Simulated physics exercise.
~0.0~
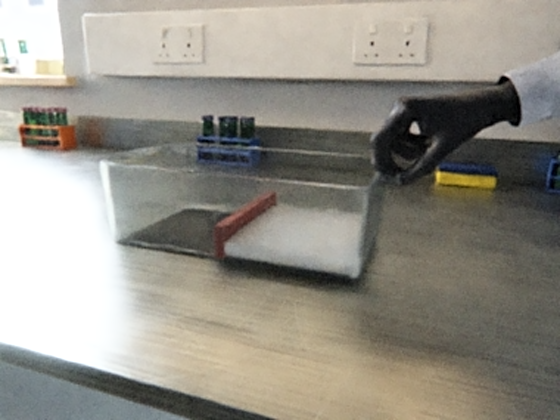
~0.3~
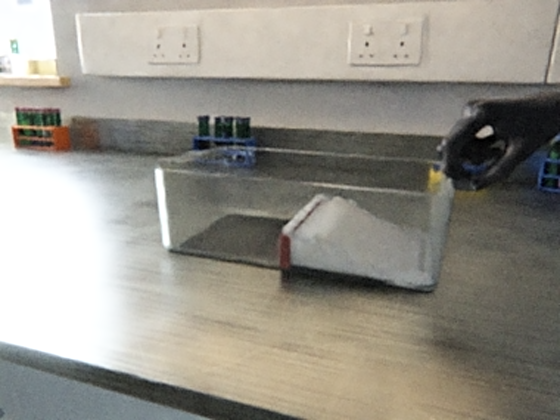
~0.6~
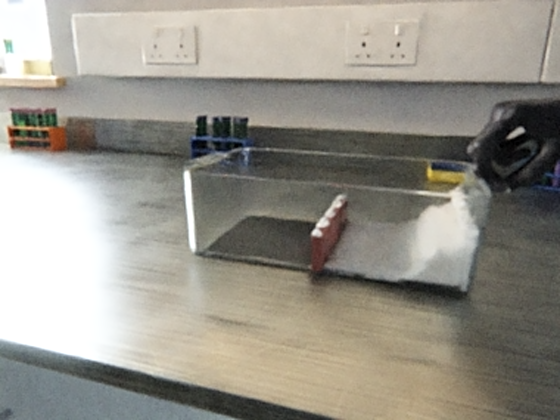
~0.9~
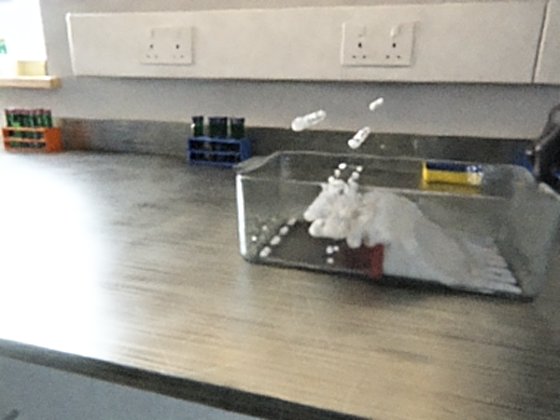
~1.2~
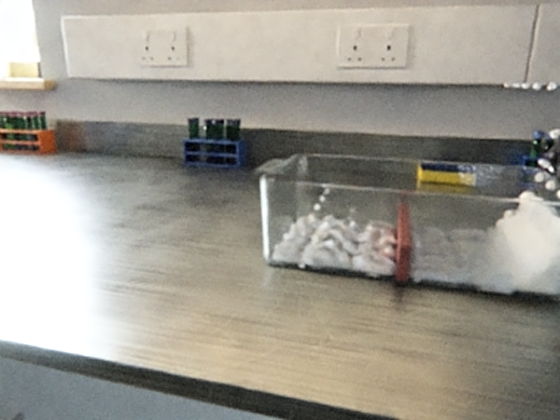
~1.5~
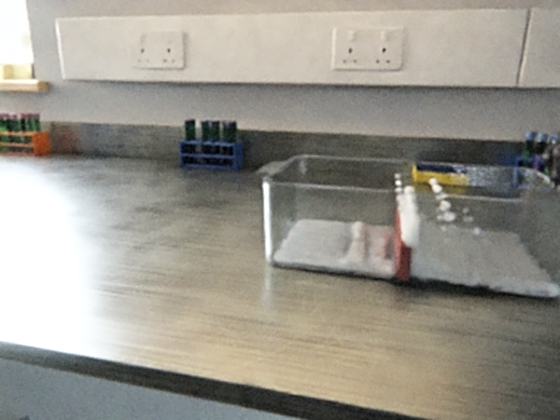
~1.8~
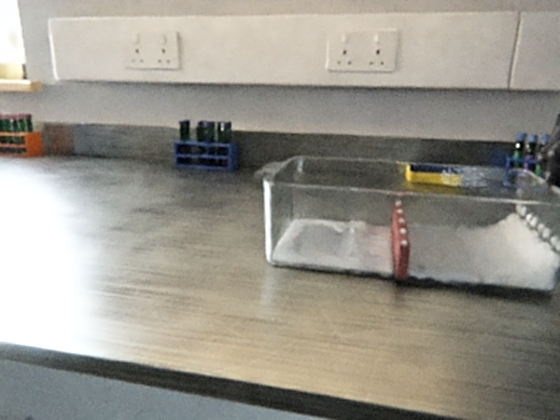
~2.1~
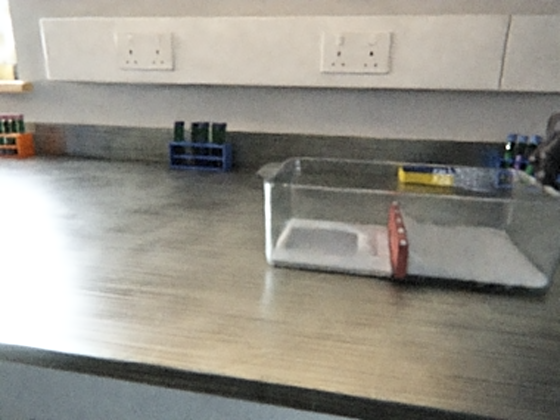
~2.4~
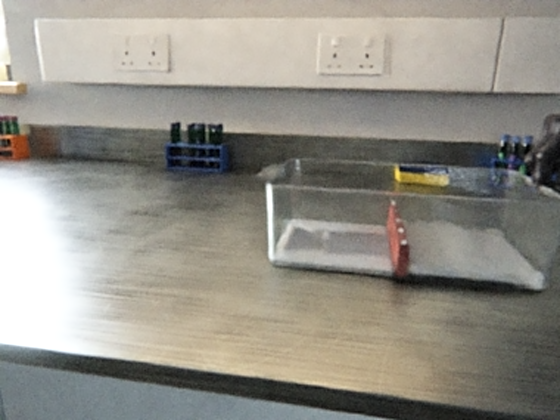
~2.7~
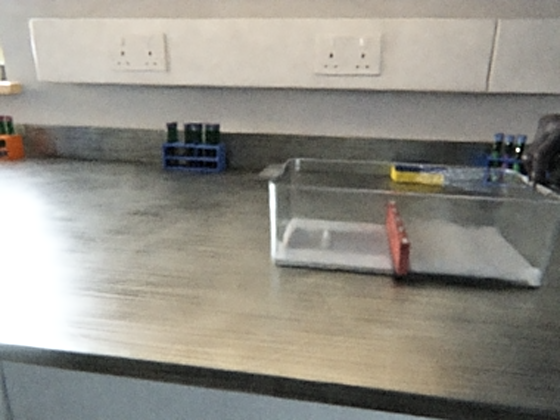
The clip opens on a clear oblong tub on a grey counter, split by a low red wall, with white milk on the right side and the left side empty. A black-gloved hand at the tub's right end pulls it to the right, and the milk heaps against the wall, then piles up at the far end. As the tub moves further right, the milk surges back over the wall, throwing drops into the air. The tub stops while the milk sloshes and a few more drops fly up. Finally it settles into shallow layers on both sides, with the larger share still on the right.
